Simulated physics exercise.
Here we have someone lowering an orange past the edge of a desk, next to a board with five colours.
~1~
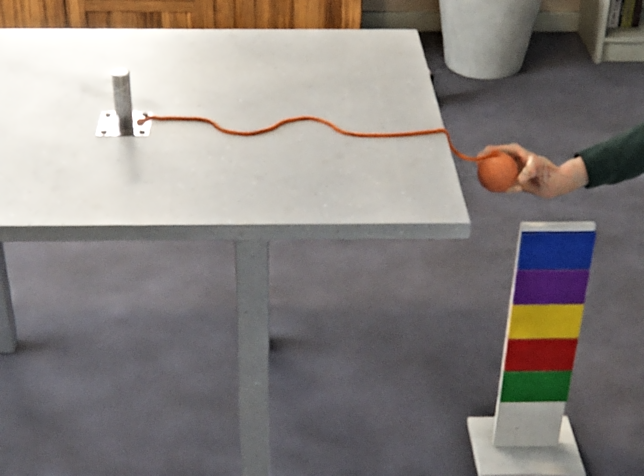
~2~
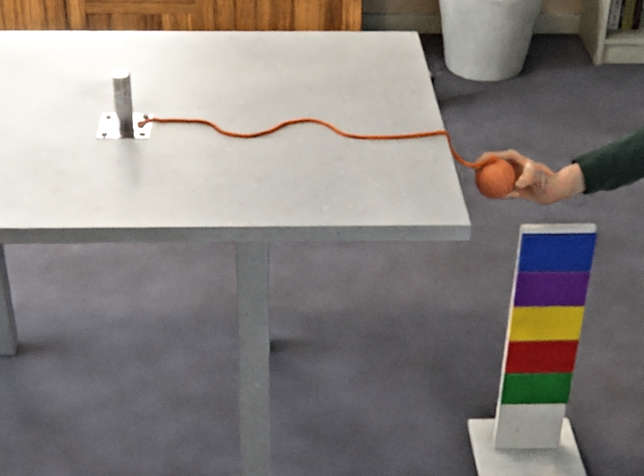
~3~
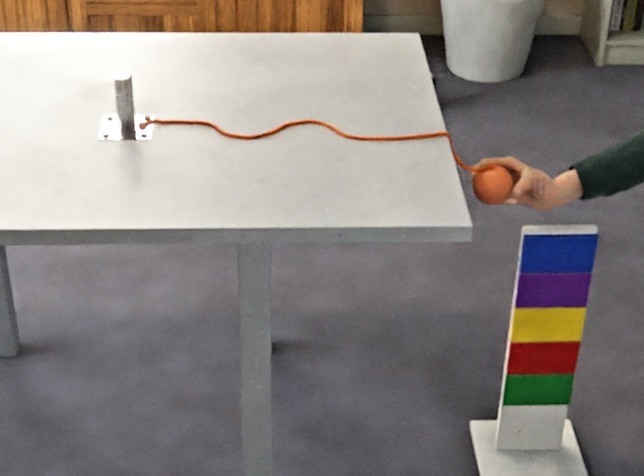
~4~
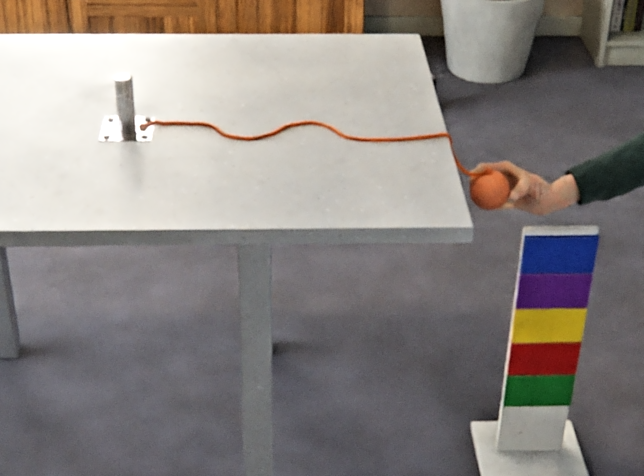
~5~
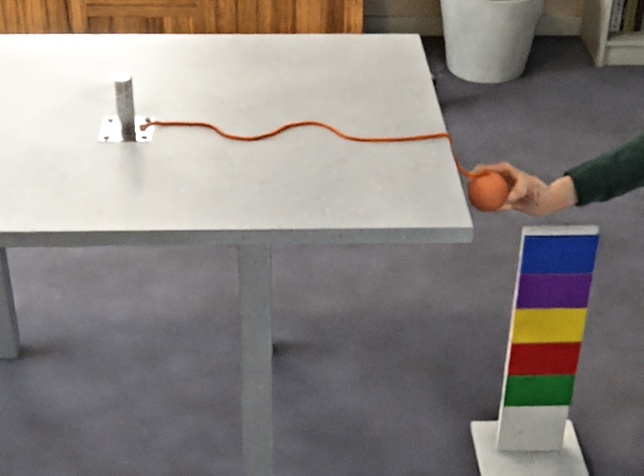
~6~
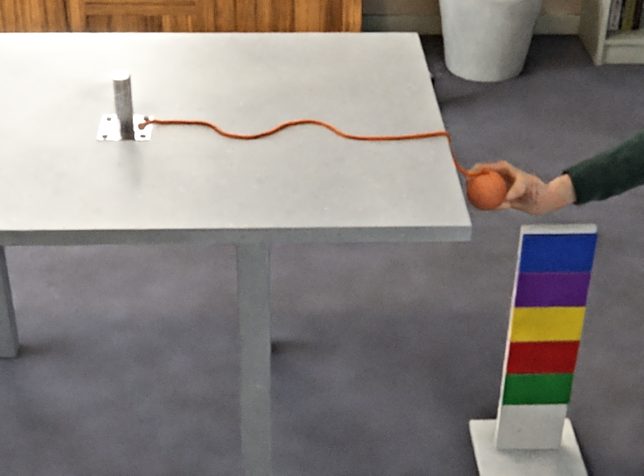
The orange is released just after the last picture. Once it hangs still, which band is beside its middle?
The blue one.
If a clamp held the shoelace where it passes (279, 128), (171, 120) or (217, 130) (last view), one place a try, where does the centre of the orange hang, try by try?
In that order: (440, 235), (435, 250) and (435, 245).
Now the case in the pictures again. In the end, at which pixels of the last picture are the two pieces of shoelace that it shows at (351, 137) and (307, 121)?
The first at (395, 130), the second at (338, 129).
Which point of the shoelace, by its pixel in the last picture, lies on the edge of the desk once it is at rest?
It lies at about (401, 138).
Early on, orange near (456, 240); level with blue.
Midway, orange near (429, 250); level with blue.
Near the end, orange near (424, 252); level with blue.
Finally, orange near (433, 253); level with blue. The shoelace holds its middle at blue.
